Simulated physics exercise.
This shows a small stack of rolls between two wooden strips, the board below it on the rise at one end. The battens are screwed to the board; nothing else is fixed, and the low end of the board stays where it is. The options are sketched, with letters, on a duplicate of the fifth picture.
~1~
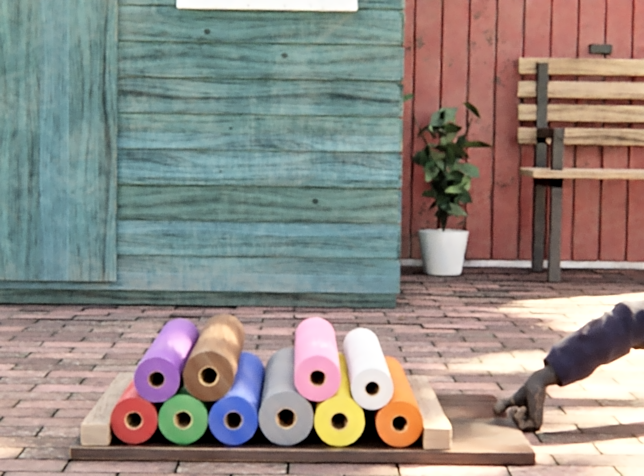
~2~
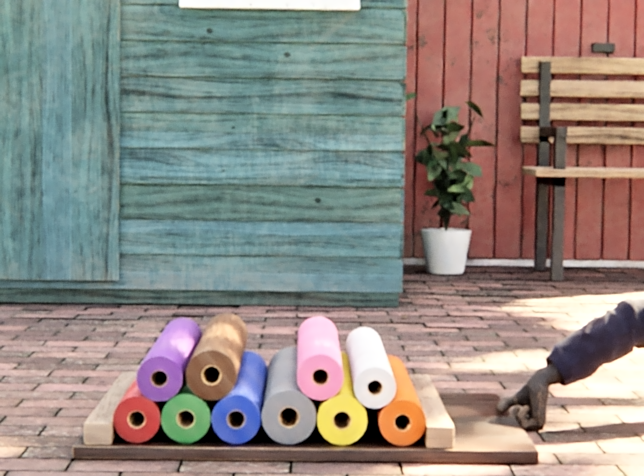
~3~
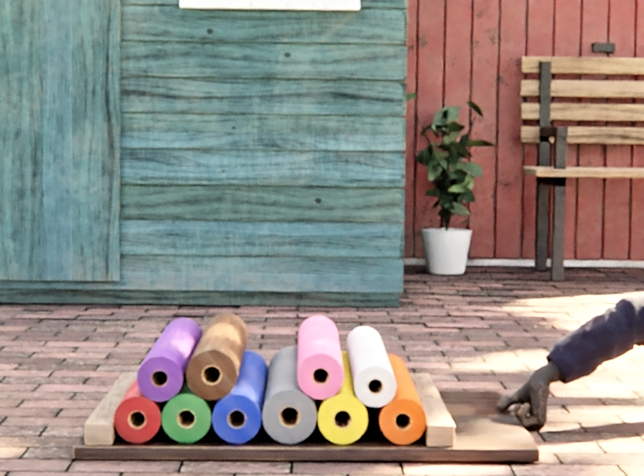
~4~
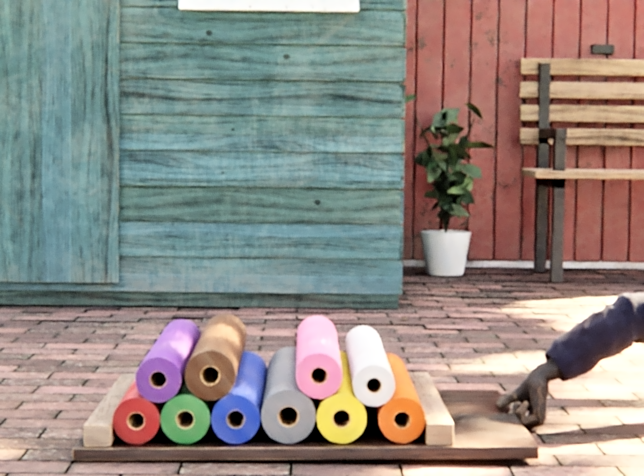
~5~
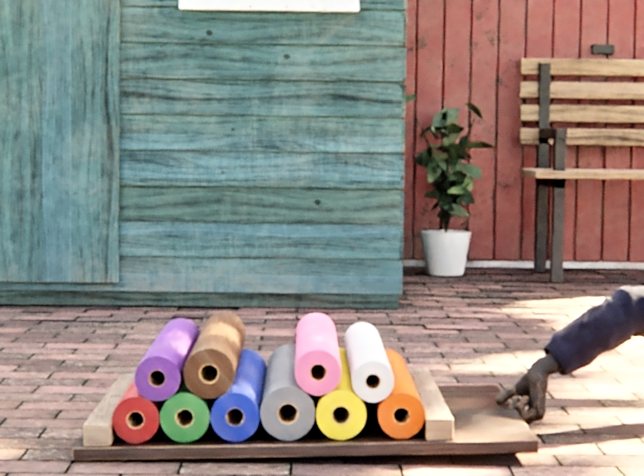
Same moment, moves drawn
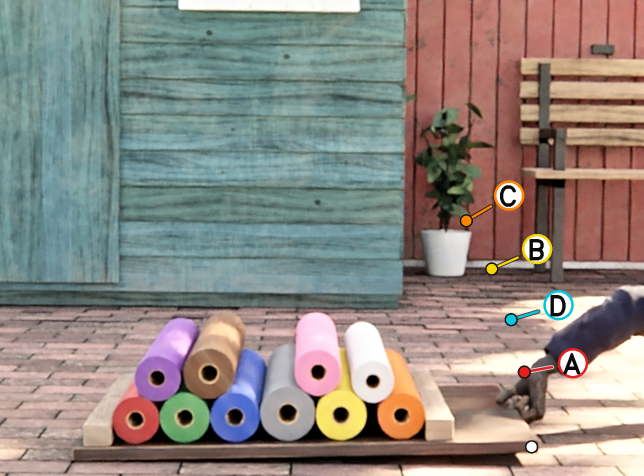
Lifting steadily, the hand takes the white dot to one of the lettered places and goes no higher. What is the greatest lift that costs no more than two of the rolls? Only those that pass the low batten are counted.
At most to C.
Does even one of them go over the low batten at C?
At C: Yes.
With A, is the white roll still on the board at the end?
The white roll: Yes.
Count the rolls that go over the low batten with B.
The count is none.
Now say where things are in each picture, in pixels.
Orange roll (399, 423); brown roll (209, 376); pink roll (318, 378), in the first frame.
Pink roll (320, 377); white roll (375, 387), in the second frame.
Board (307, 412); yellow roll (343, 419); orange roll (403, 421); grey roll (289, 417), in the third frame.
Board (306, 412); red roll (136, 420); green roll (185, 419), in the fourth frame.
Board (306, 409); red roll (136, 420); green roll (185, 418), in the fifth frame.
On the copy, A at (525, 372); B at (492, 269); C at (466, 221); D at (511, 320); the white dot at (532, 447).
On C. First, board at 18°.
Then, board at 31°.
Finally, board at 31°, two over the low batten (brown, purple).
By contrast, A none over the low batten; B none over the low batten; D none over the low batten.
